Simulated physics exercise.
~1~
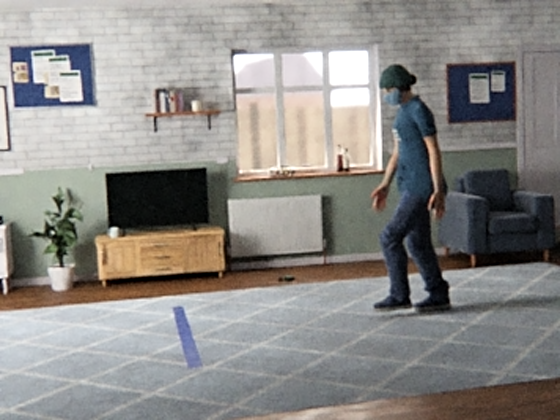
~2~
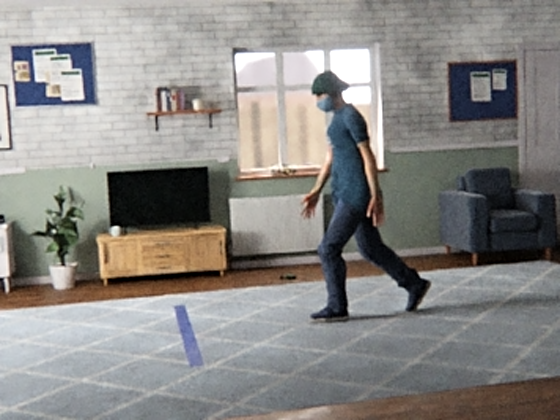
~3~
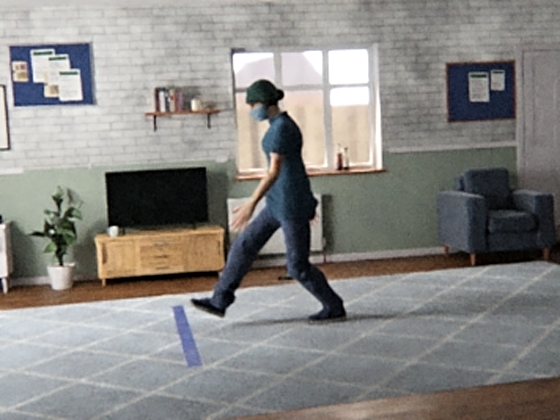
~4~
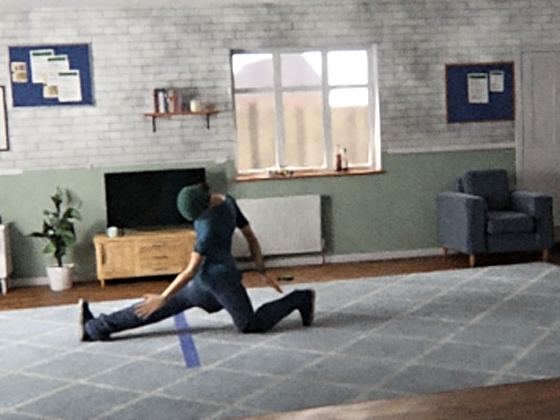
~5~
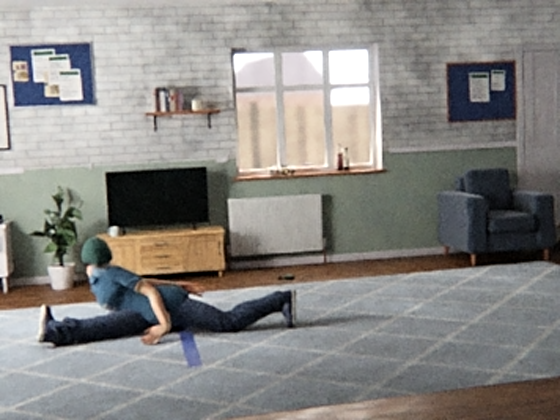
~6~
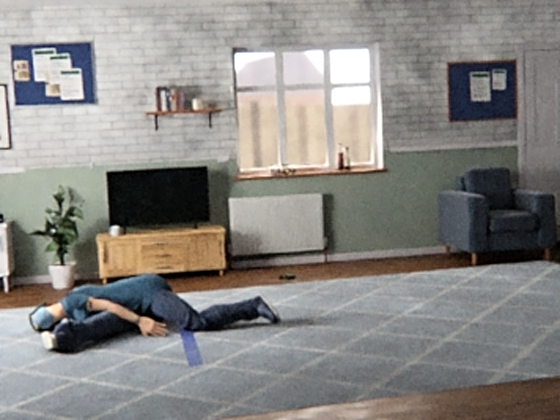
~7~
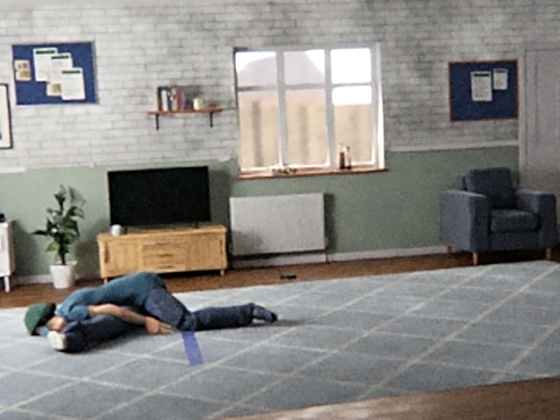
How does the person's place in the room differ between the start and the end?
At the start the person is upright on the right side of the rug, near the armchair. By the end they are lying low on the left side of the rug, in front of the television, with their legs stretching back across the blue tape.
